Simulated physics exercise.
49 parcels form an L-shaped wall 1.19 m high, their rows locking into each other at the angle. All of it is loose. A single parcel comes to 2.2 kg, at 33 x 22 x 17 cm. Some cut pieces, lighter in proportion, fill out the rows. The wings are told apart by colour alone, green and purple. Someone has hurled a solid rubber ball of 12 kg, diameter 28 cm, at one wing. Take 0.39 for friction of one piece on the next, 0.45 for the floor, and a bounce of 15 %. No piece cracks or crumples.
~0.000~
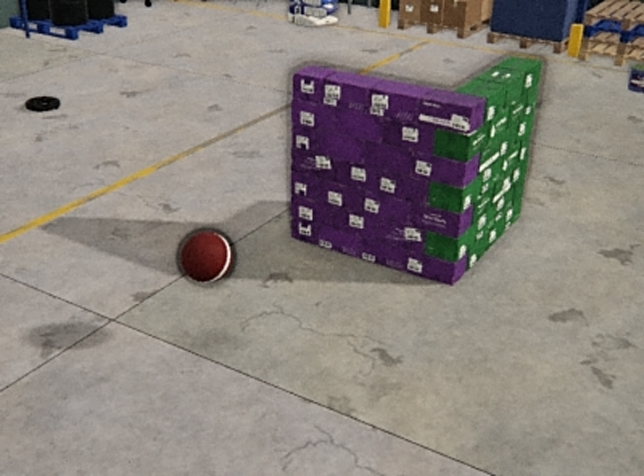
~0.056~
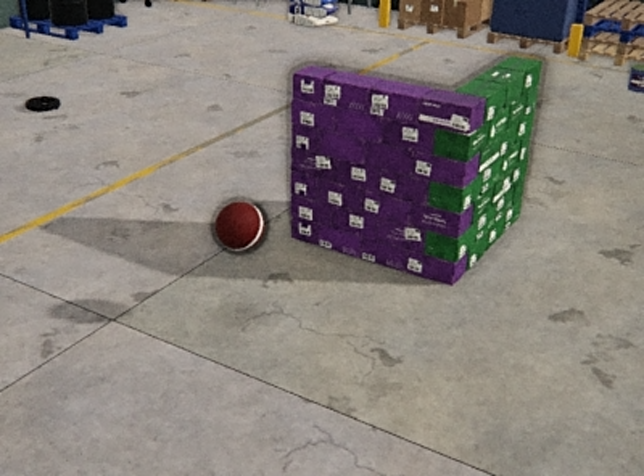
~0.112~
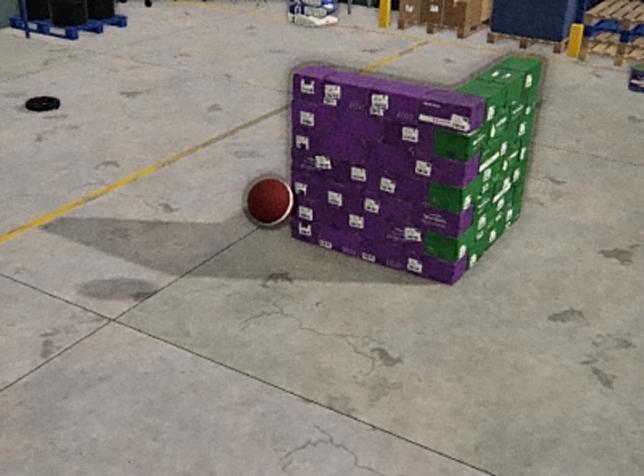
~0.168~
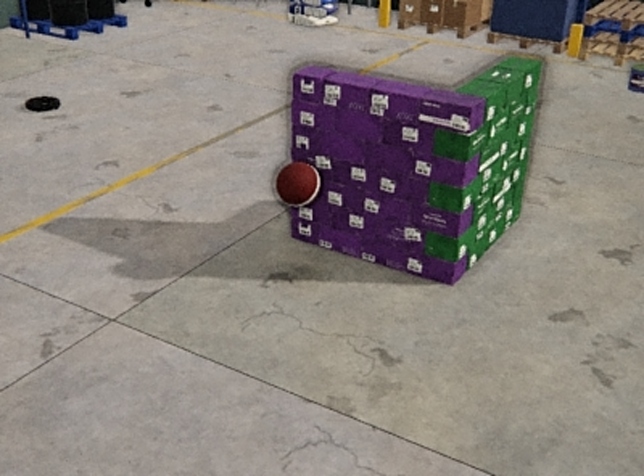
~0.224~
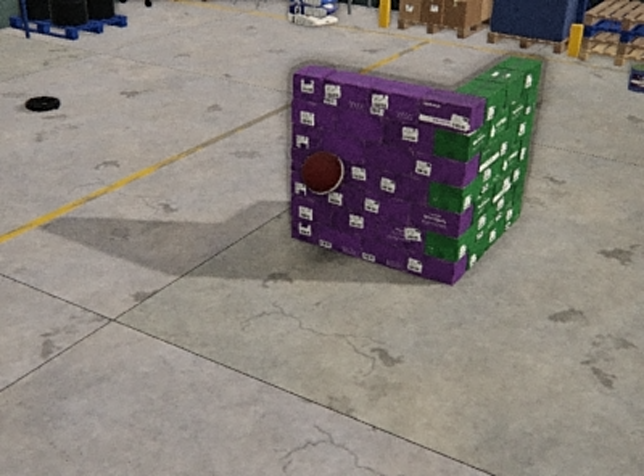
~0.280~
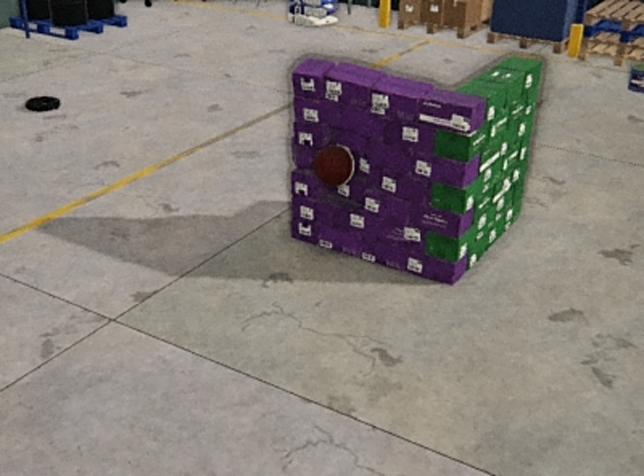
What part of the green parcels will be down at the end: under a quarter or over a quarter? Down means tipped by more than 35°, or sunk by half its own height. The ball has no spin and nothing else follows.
Fewer than one in four of them.
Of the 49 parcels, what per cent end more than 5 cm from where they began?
20 per cent.
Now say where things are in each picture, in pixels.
In the first frame (each place is the centre of the face we see best), ball (207, 258) 1.18 m from contact, 5.6 m/s; top green parcel (480, 88); top purple parcel (306, 89); all as stacked.
Ball (240, 226) 88 cm from contact, 5.4 m/s; top green parcel (480, 88), in the second frame.
Ball (270, 202) 58 cm from contact, 5.4 m/s; top green parcel (480, 88), in the third frame.
Ball (298, 184) 28 cm from contact, 5.4 m/s; top green parcel (480, 88), in the fourth frame.
Ball (323, 173) after contact, 4.8 m/s; top green parcel (480, 88), in the fifth frame.
Ball (334, 166) after contact, 2.4 m/s; top green parcel (481, 88); top purple parcel (307, 87) tilted 12°; 11 have shifted, in the sixth frame.
By 0.40 s, ball still moving; none of the 24 green parcels down (0 of 49 in all colours); top green parcel unmoved; top purple parcel tilted 35°.
By 0.60 s, ball still moving; none of the 24 green parcels down (8 of 49 in all colours); top green parcel unmoved; top purple parcel tilted 71°, 34 cm lower.
By 0.86 s, ball still moving; none of the 24 green parcels down (9 of 49 in all colours); top green parcel unmoved; top purple parcel upside down.
By 1.22 s, ball still moving; none of the 24 green parcels down (10 of 49 in all colours); top green parcel unmoved; top purple parcel on its side.
When it is over (2.0 s), ball rolling away; none of the 24 green parcels down (10 of 49 in all colours); top green parcel unmoved; top purple parcel on its side. That is 0 per cent. In pixels of the last frame, middles, top green parcel near (479, 101), top purple parcel near (317, 277).
